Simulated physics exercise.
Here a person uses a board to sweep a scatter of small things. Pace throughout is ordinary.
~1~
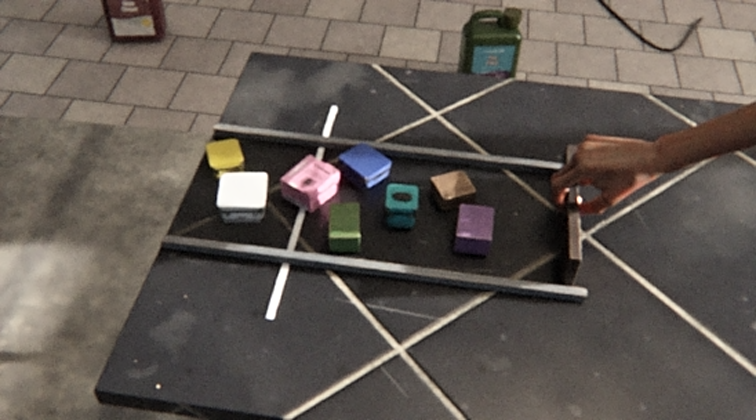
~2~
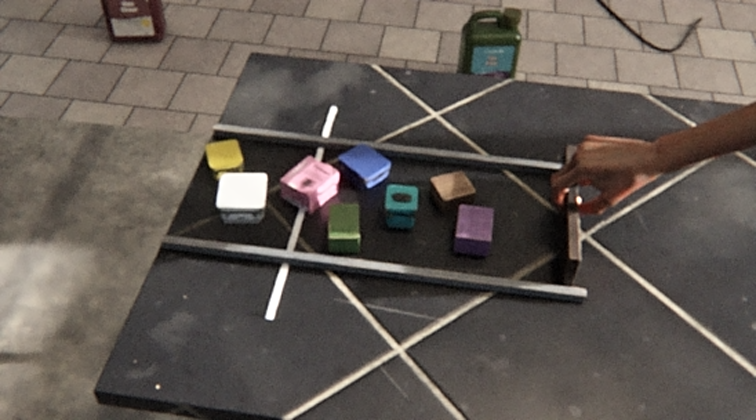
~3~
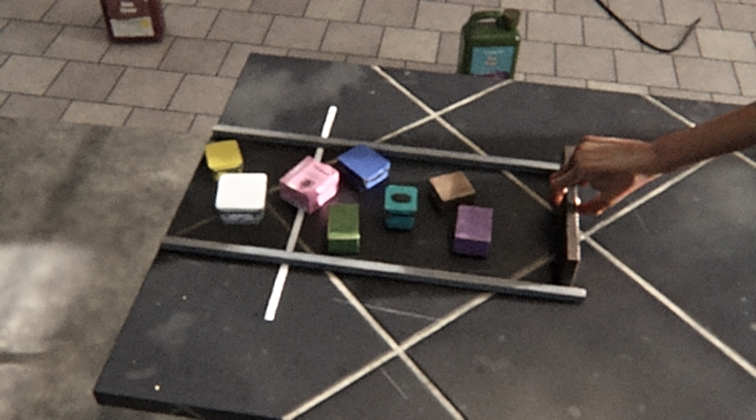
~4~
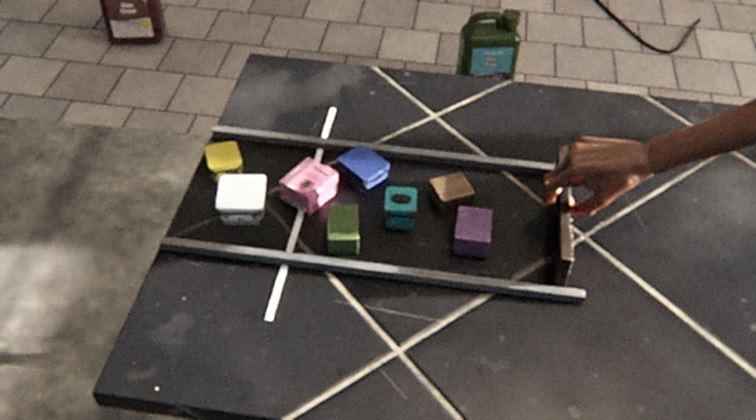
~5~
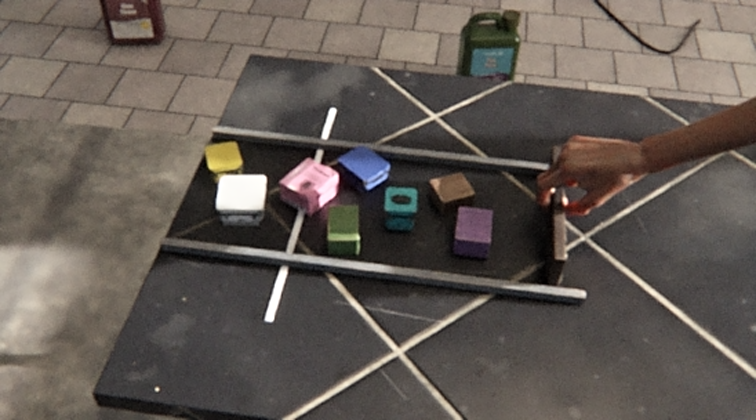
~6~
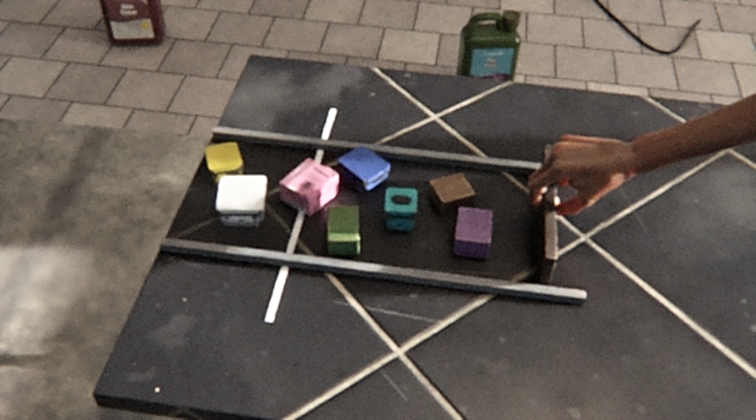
A hand slides a dark board slightly left toward small colored blocks that stay still.
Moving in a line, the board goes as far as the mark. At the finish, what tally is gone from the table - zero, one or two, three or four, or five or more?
The tally gone is zero.
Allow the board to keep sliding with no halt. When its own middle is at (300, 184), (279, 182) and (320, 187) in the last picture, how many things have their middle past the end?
It comes out as 0, then 1, then 0.
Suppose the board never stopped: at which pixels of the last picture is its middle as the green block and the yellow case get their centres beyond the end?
First it's close to (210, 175), next close to (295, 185).
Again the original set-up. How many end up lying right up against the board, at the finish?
2 are in contact with it.
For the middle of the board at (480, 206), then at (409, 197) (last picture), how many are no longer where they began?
Answer - first 1, then 5.
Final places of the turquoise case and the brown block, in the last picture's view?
Reading them off: First (261, 184); then (296, 170).
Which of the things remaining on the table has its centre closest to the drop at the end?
Yellow case.
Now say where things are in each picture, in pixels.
In the first picture, yellow case (225, 161); white case (244, 198); pink box (310, 184); board (569, 214); tape (306, 198).
In the second picture, white case (243, 198); blue case (364, 167).
In the third picture, pink box (309, 185); turquoise case (401, 208).
In the fourth picture, yellow case (224, 162); green block (343, 230).
In the fifth picture, white case (242, 200); board (555, 214).
In the sixth picture, yellow case (224, 163); white case (243, 201); pink box (309, 187); board (547, 214); tape (305, 201).
Soon after, none off yet; yellow case at rest near (224, 163); white case at rest near (243, 201); pink box at rest near (309, 187).
Then, none off yet; yellow case at rest near (224, 163); white case moved a little near (223, 201); pink box moved about its own width near (266, 174).
At rest, the number that fall off is zero.
